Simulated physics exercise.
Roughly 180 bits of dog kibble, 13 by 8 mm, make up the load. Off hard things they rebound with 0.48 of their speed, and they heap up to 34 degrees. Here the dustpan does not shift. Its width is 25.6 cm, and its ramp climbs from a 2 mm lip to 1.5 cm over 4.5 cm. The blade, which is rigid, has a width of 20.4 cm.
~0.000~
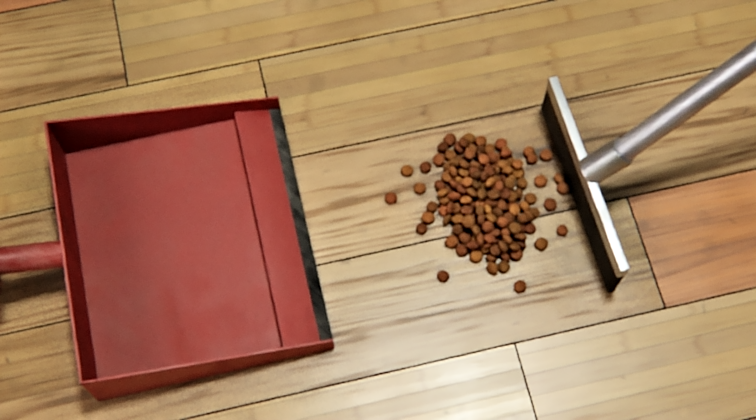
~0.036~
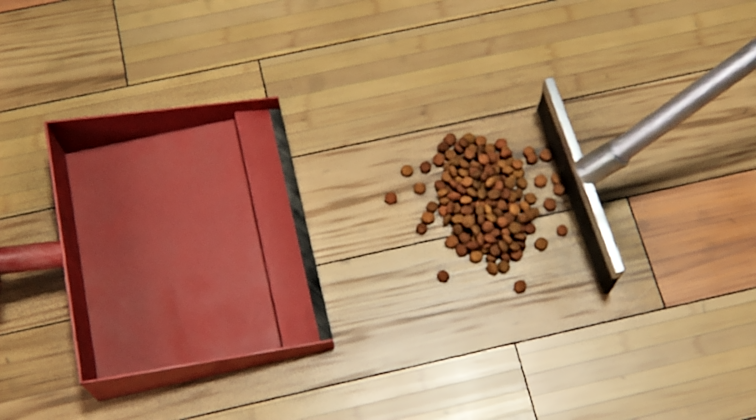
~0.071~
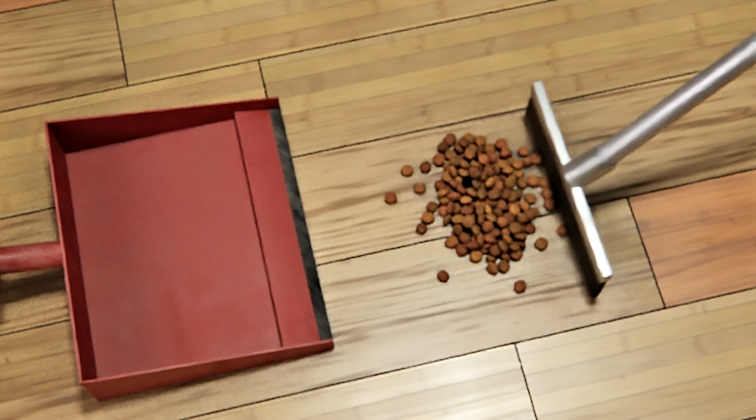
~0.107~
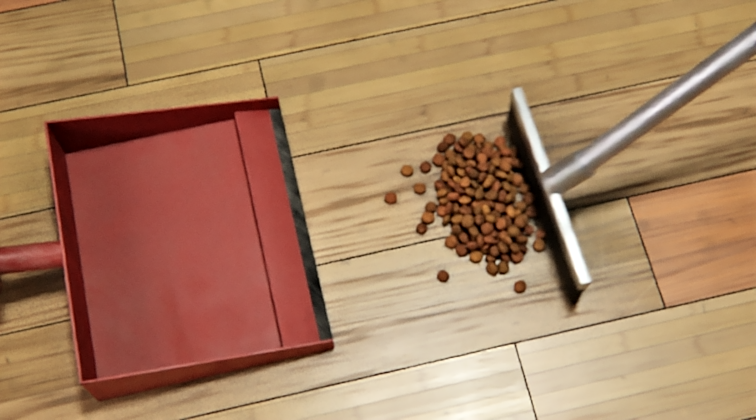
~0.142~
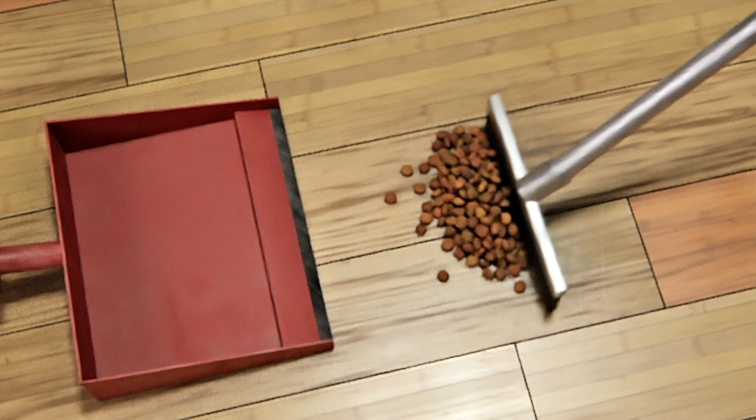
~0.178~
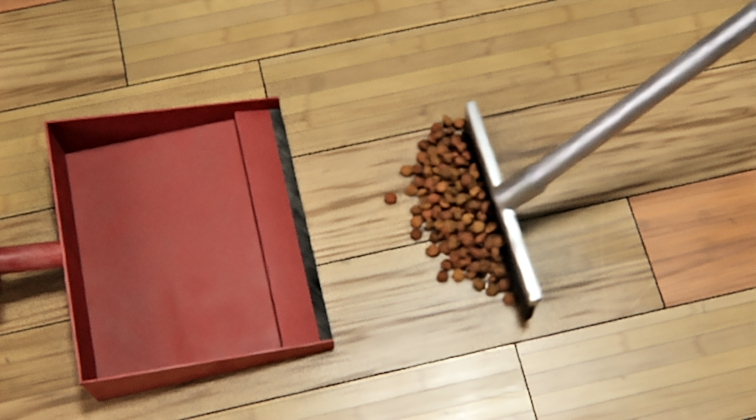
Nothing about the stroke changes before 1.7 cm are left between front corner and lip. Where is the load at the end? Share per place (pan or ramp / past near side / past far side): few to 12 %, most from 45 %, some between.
Pan: Most. Near side: Few. Far side: Few.
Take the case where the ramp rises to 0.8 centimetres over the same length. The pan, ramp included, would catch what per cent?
Estimated share: Around 60 in a hundred.
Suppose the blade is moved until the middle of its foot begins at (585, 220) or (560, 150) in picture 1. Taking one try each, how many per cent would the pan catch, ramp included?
50 and 50 per cent, roughly.
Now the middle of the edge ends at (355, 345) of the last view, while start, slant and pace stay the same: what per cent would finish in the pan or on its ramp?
About 35 per cent.
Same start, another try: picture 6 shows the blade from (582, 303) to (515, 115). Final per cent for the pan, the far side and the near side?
Per cent by place - pan 20, far side 0, near side 20.
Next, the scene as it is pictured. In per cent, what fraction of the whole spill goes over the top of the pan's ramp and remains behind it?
I'd put it near 10 per cent.
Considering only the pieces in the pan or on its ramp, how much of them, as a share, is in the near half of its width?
Around 70 in a hundred.
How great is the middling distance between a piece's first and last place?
Roughly 18 cm.
Then, at 0.31 s, middle of the blade 9 cm from the lip; 0 % over the lip, far side 0 %, near side 0 %.
Then, at 0.40 s, middle of the blade 4 cm from the lip; 15 % over the lip, far side 0 %, near side 5 %.
After 0.62 s, middle of the blade 2 cm from the lip; 55 % over the lip, far side 0 %, near side 5 %.
In the end, at 1.1 s, pan 55 %, near side 5 %, far side 0 %, in front of the lip or behind the blade 40 %.
